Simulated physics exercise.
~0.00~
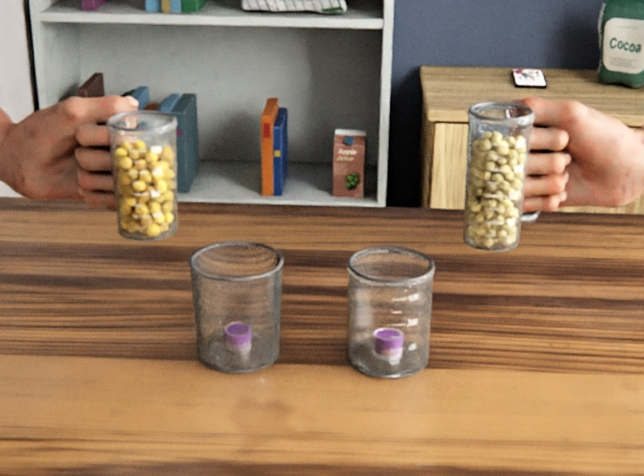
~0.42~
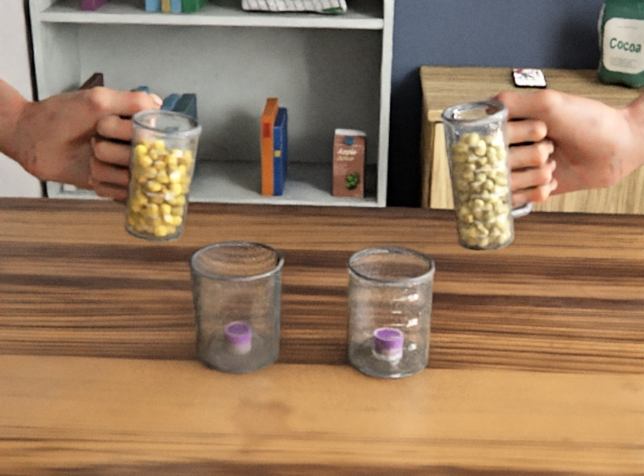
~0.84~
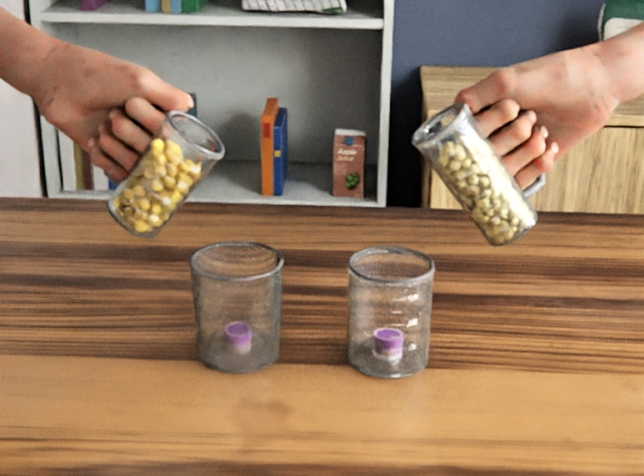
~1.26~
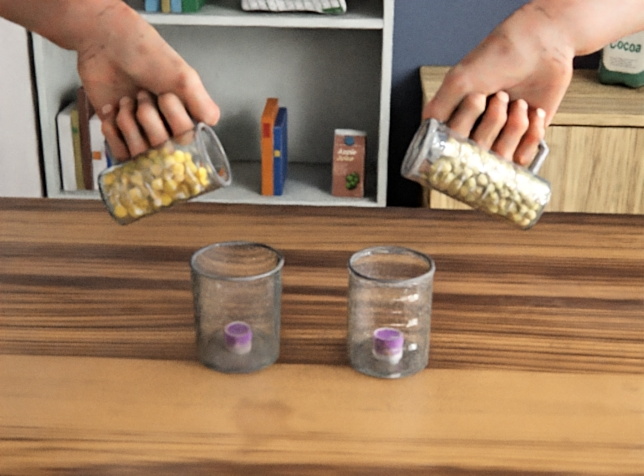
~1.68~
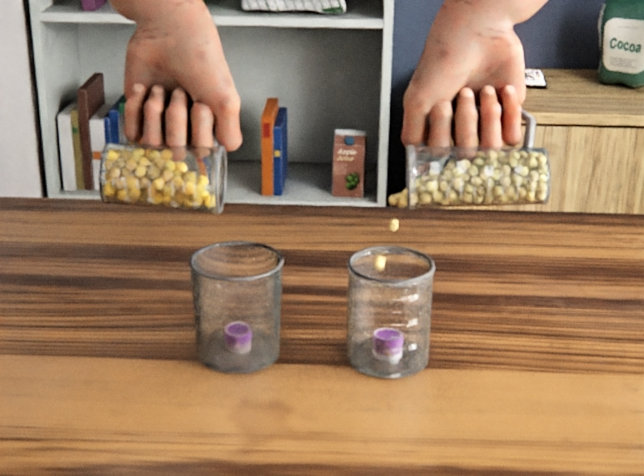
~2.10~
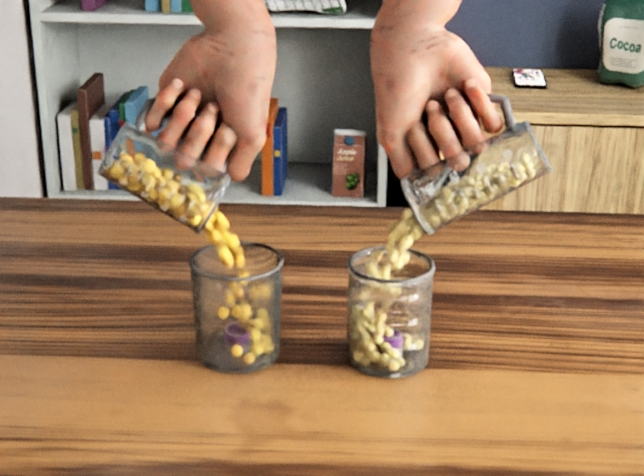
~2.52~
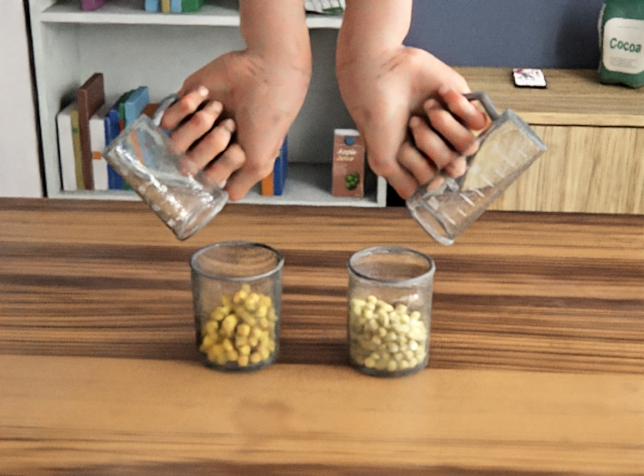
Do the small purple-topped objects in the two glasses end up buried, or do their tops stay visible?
Both the left and right objects end up buried under the poured pieces, with neither top left showing.
